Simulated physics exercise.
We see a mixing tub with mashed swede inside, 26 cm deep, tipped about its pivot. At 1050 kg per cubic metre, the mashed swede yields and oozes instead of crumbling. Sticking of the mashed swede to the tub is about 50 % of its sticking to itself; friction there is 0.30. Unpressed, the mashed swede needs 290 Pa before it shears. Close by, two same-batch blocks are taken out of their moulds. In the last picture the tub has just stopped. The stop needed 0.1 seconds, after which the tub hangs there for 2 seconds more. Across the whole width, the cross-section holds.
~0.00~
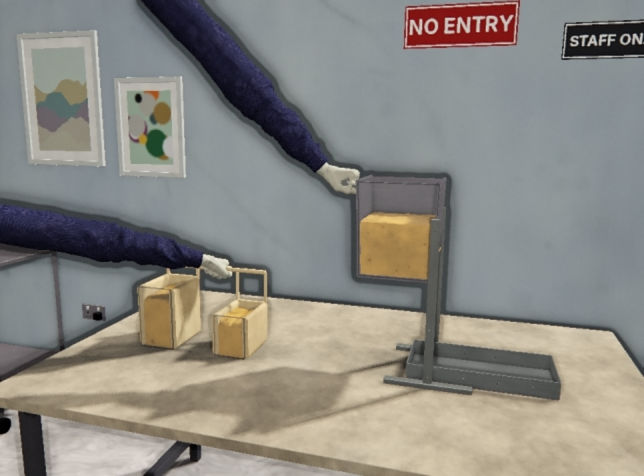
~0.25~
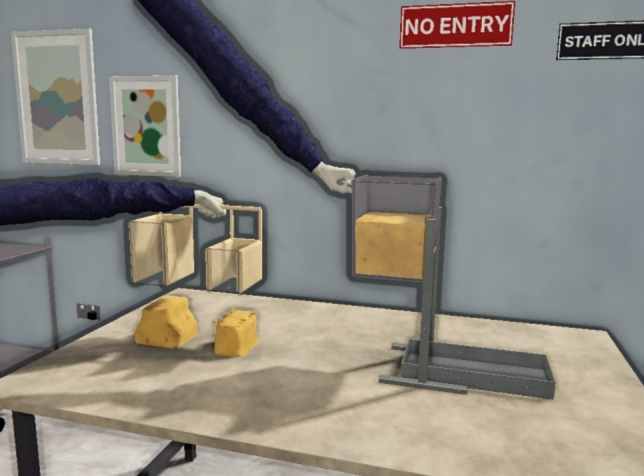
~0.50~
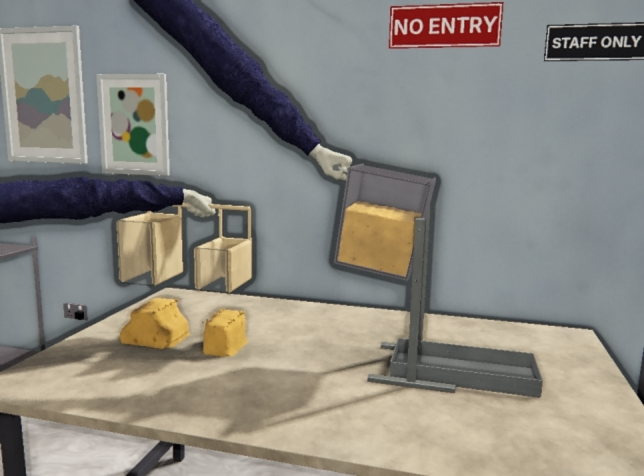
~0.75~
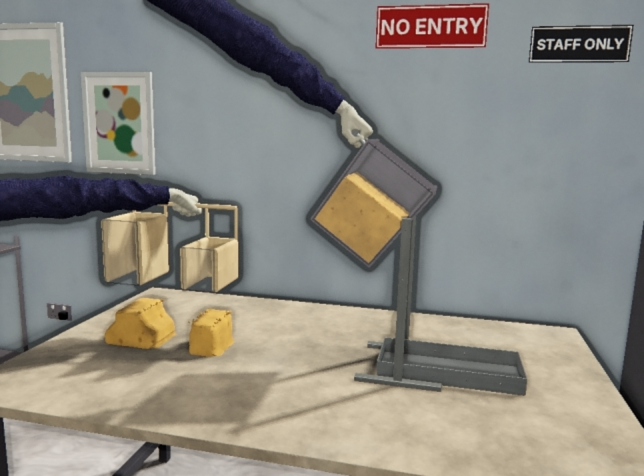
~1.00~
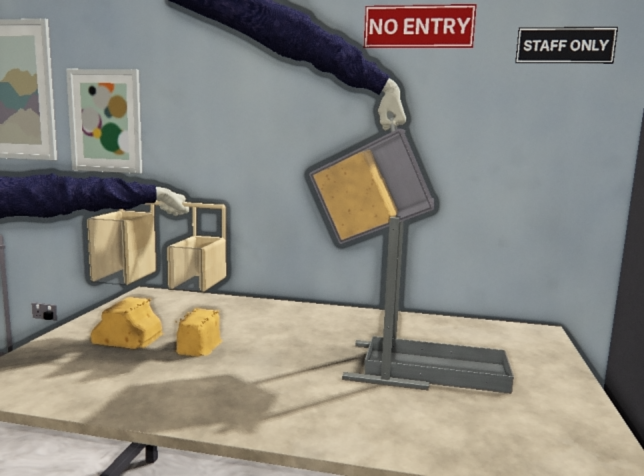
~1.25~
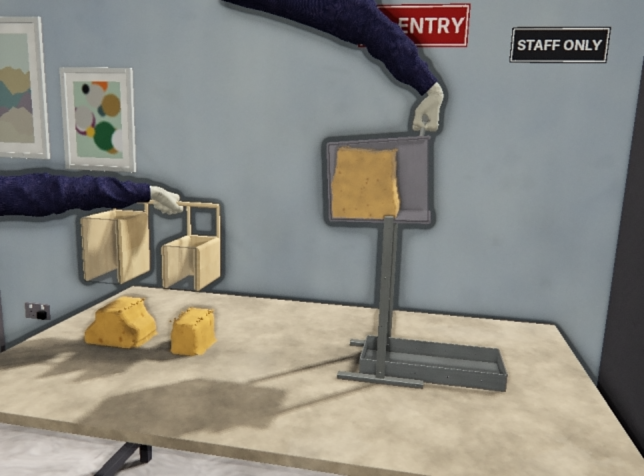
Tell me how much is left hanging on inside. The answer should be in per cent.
Roughly 98 % is left.
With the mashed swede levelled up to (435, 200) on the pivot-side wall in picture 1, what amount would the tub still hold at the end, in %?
I'd guess around 65 in a hundred.
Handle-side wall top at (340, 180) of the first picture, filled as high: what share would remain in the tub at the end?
I'd put it at close to 65 per cent.
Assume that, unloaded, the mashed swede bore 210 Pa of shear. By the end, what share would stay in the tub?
It would be close to 75 percent.
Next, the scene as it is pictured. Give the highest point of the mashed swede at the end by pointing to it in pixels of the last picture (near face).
It ends up highest close to (371, 169).
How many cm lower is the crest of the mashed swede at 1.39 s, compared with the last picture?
Around 2 cm below its level in the last picture.
By 1.39 s, the tub is at 86 degrees and holds 100 %.
By 1.56 s, the tub is at 86 degrees and holds 99 %.
By 1.73 s, the tub is at 86 degrees and holds 98 %.
By 1.90 s, the tub is at 86 degrees and holds 98 %.
By 3.25 s, at the end, the tub is at 86 degrees and holds 98 %.
